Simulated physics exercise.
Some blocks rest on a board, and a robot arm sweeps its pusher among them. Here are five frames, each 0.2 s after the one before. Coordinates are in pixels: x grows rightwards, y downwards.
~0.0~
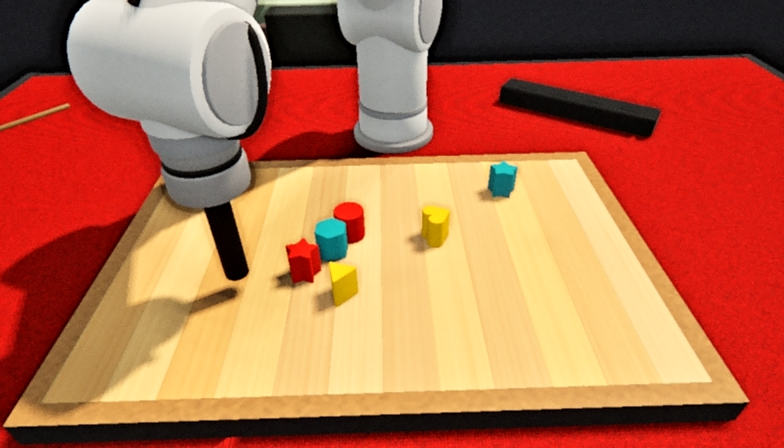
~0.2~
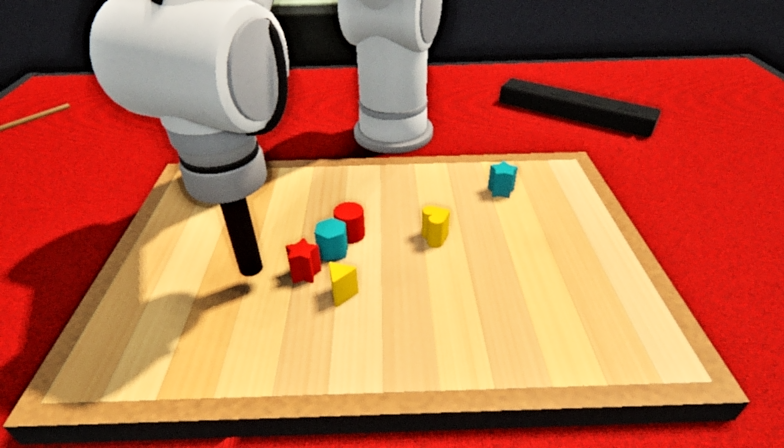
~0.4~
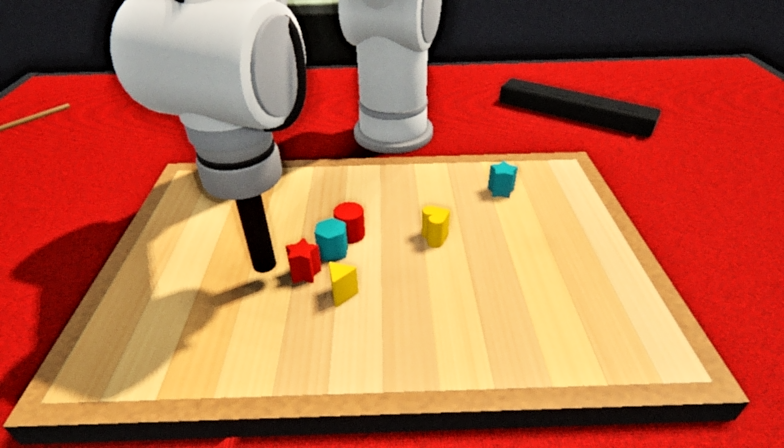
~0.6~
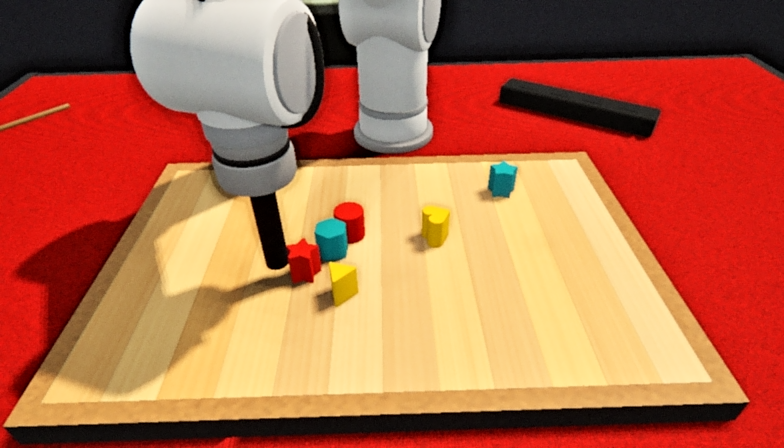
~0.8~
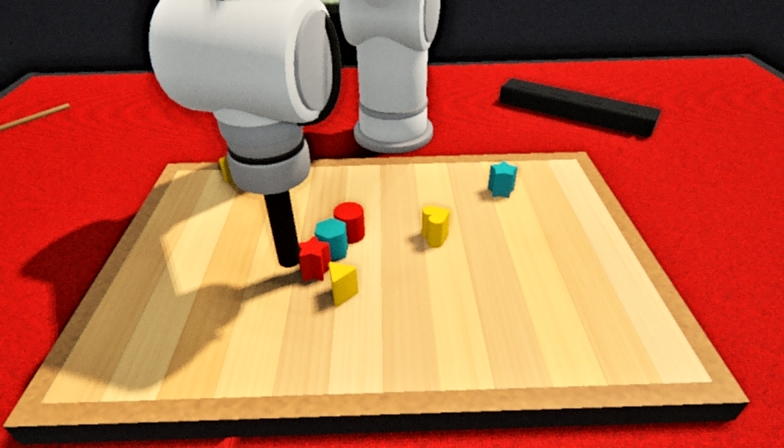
A white robot arm with a black rod-like pusher reaches over a pale wooden board on a red surface, seen from the front and slightly above by a still camera. Red, turquoise and yellow blocks cluster near the middle, with another yellow block and a turquoise one farther right. The pusher glides steadily rightward, then nudges the red star slightly right, while the blocks around it stay put.
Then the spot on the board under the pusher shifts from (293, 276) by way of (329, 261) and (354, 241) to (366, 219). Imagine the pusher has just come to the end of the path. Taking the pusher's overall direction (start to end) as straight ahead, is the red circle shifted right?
No, I don't think so.
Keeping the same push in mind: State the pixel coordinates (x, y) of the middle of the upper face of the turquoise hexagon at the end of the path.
Just about (387, 200).
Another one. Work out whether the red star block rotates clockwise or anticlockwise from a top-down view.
I'd predict that, seen from above, the red star block rotates clockwise.
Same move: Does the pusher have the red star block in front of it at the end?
No
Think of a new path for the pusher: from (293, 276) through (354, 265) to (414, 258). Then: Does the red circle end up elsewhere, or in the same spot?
That block slides.
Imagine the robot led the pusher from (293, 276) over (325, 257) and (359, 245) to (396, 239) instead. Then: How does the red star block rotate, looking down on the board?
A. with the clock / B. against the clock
The correct letter is A.
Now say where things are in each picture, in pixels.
In the first picture, lower end of the pusher at (237, 273), tops of blocks, red star block at (301, 248), turquoise hexagon at (330, 227), yellow three-sided block at (340, 270), red circle at (348, 210).
In the second picture, pusher at (251, 269), blocks as before.
In the third picture, pusher at (265, 266), blocks as before.
In the fourth picture, pusher at (278, 263), blocks as before.
In the fifth picture, pusher at (290, 261), red star block at (311, 246), turquoise hexagon at (330, 227), yellow three-sided block at (340, 270), red circle at (348, 210).
On the path given first. One third of the way, pusher at (327, 246); red star block at (349, 235), turned 15° clockwise; turquoise hexagon at (359, 215), turned 30° anticlockwise; red circle at (361, 198).
Two thirds of the way, pusher at (353, 225); red star block at (365, 232), turned 50° clockwise; turquoise hexagon at (375, 208), turned 25° anticlockwise; red circle at (367, 191).
At the end, pusher at (366, 204); red star block at (365, 232), turned 50° clockwise; turquoise hexagon at (387, 200), turned 15° clockwise; yellow three-sided block not moved; red circle at (373, 181).
